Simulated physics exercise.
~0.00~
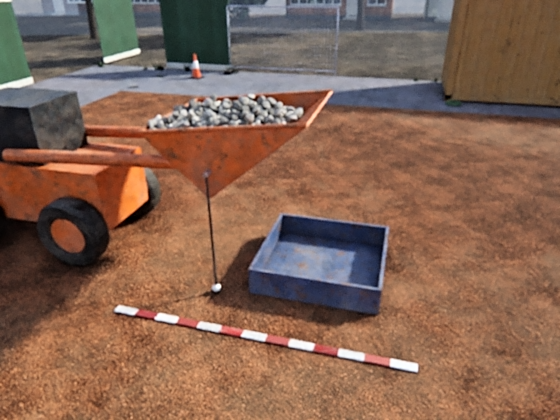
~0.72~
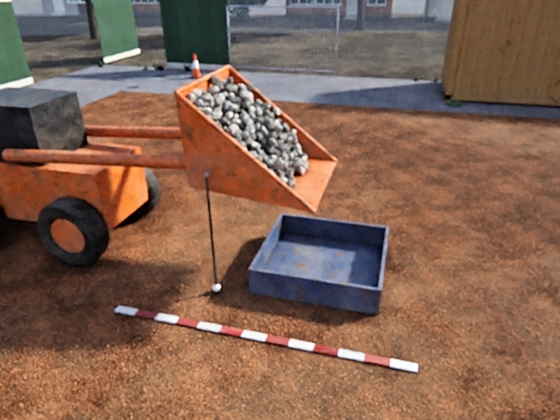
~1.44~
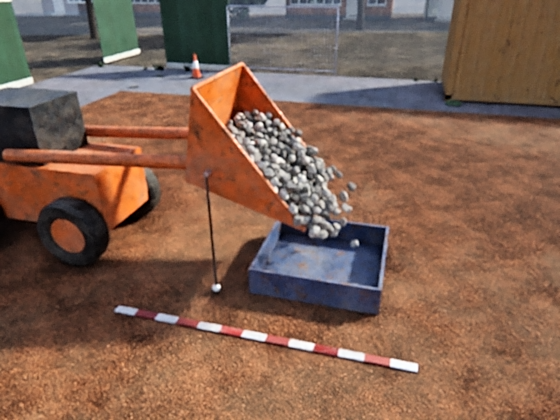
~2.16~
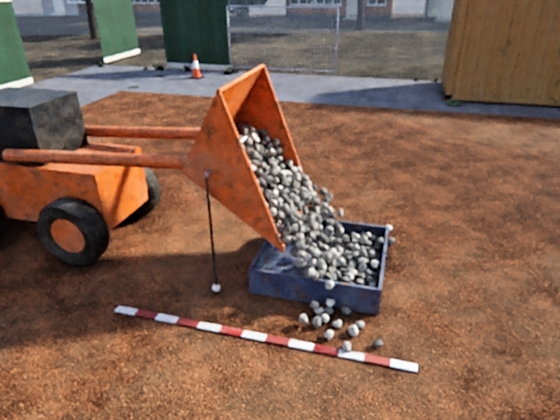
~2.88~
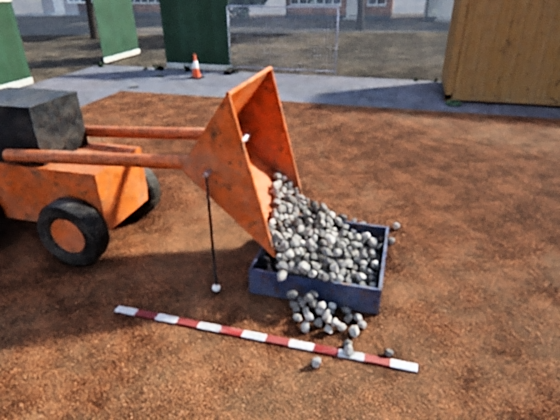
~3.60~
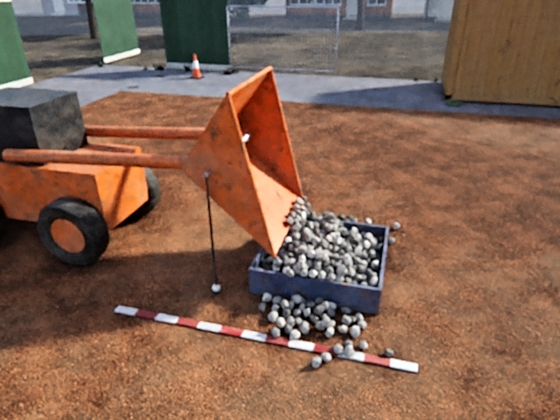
The clip opens on an orange loader holding a bucket heaped with grey stones above a low blue-grey bin, with a red and white striped staff lying on the brown ground in front. The bucket tips forward to the right, and at first the stones stay inside it. As it tilts more steeply, they slide over the front edge and begin dropping into the bin. The stream thickens, filling the bin while some stones spill onto the ground near the staff. Finally the bucket hangs steeply tipped and looks empty, with most stones heaped in the bin and the rest scattered in front.
